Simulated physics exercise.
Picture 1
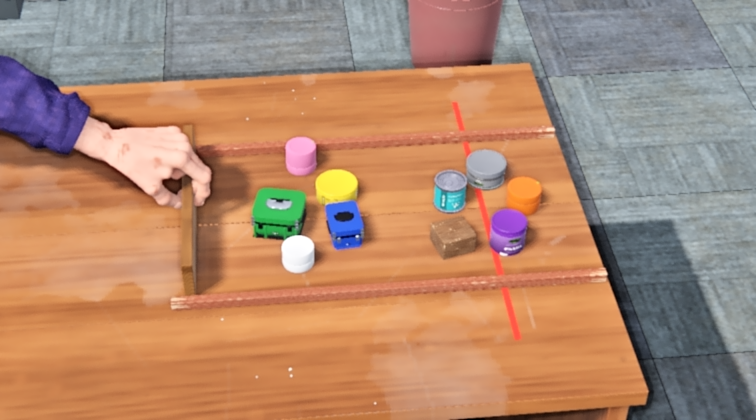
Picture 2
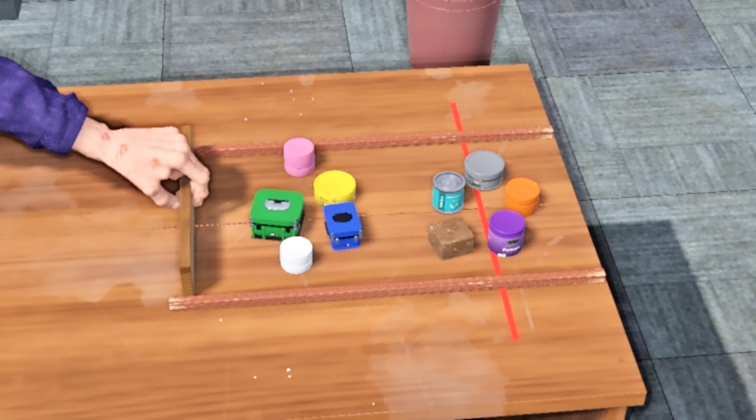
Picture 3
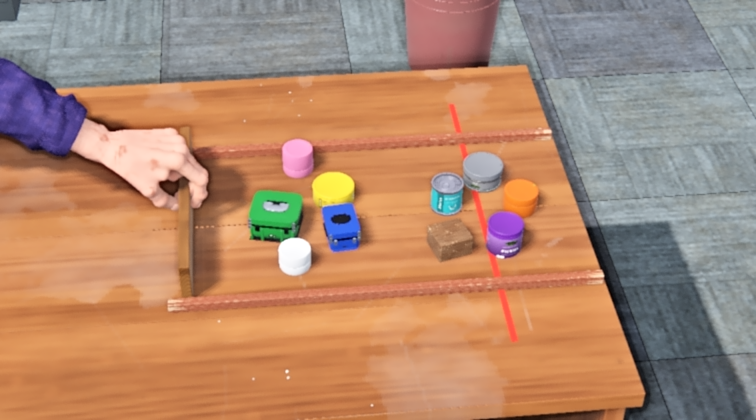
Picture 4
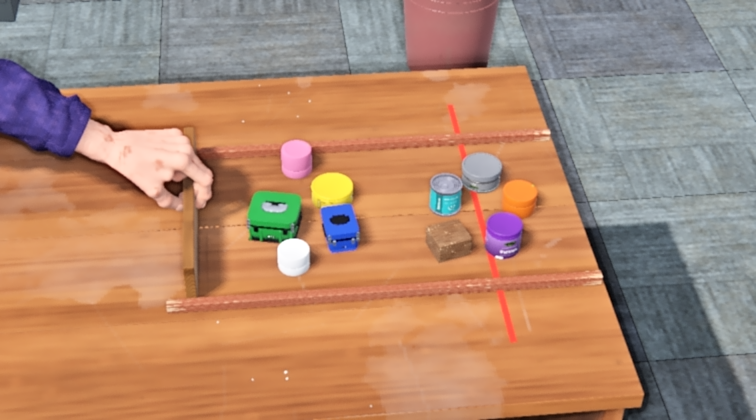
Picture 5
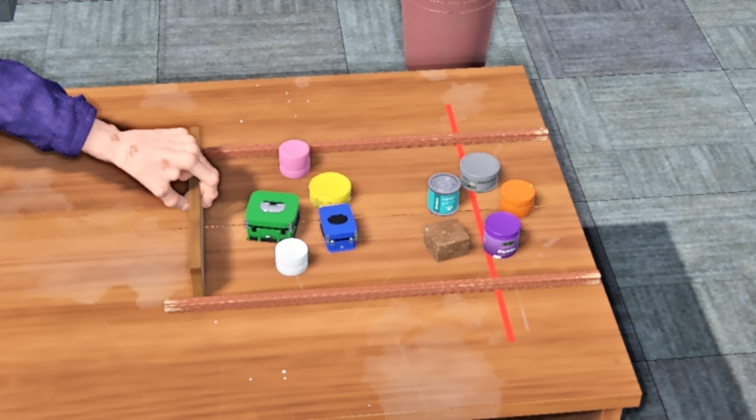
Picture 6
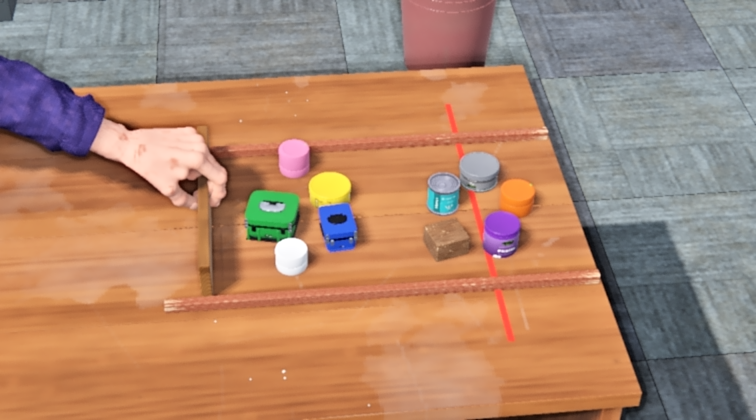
At the start, a hand in a purple sleeve holds a wooden board upright at the left of ten small, colourful items scattered between two rails on a table. The board stays almost still, then the hand slides it slightly right, leaving a gap before the items, which remain in place.
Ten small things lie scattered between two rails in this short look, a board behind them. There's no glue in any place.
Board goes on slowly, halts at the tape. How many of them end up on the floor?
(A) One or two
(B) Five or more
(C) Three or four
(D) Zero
D, zero.
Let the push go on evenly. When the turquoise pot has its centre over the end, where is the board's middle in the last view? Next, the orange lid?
At (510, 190) for the turquoise pot; at (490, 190) for the orange lid.
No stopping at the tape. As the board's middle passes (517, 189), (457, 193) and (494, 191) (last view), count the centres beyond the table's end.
It comes out as 3, then 0, then 1.
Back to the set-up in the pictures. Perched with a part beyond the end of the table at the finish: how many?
The count would be 1.
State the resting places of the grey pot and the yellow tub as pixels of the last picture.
Result: One at about (526, 167), the other at about (488, 175).
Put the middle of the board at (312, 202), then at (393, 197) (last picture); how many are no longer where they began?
First 5, after that 7.
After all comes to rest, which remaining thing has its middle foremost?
That'd be the orange lid, foremost of the lot.
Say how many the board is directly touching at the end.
The count is 4.
A little later, none off yet; orange lid at rest near (517, 198); purple tub at rest near (501, 235); grey pot at rest near (479, 172).
When it is over, the number that fall off is zero.
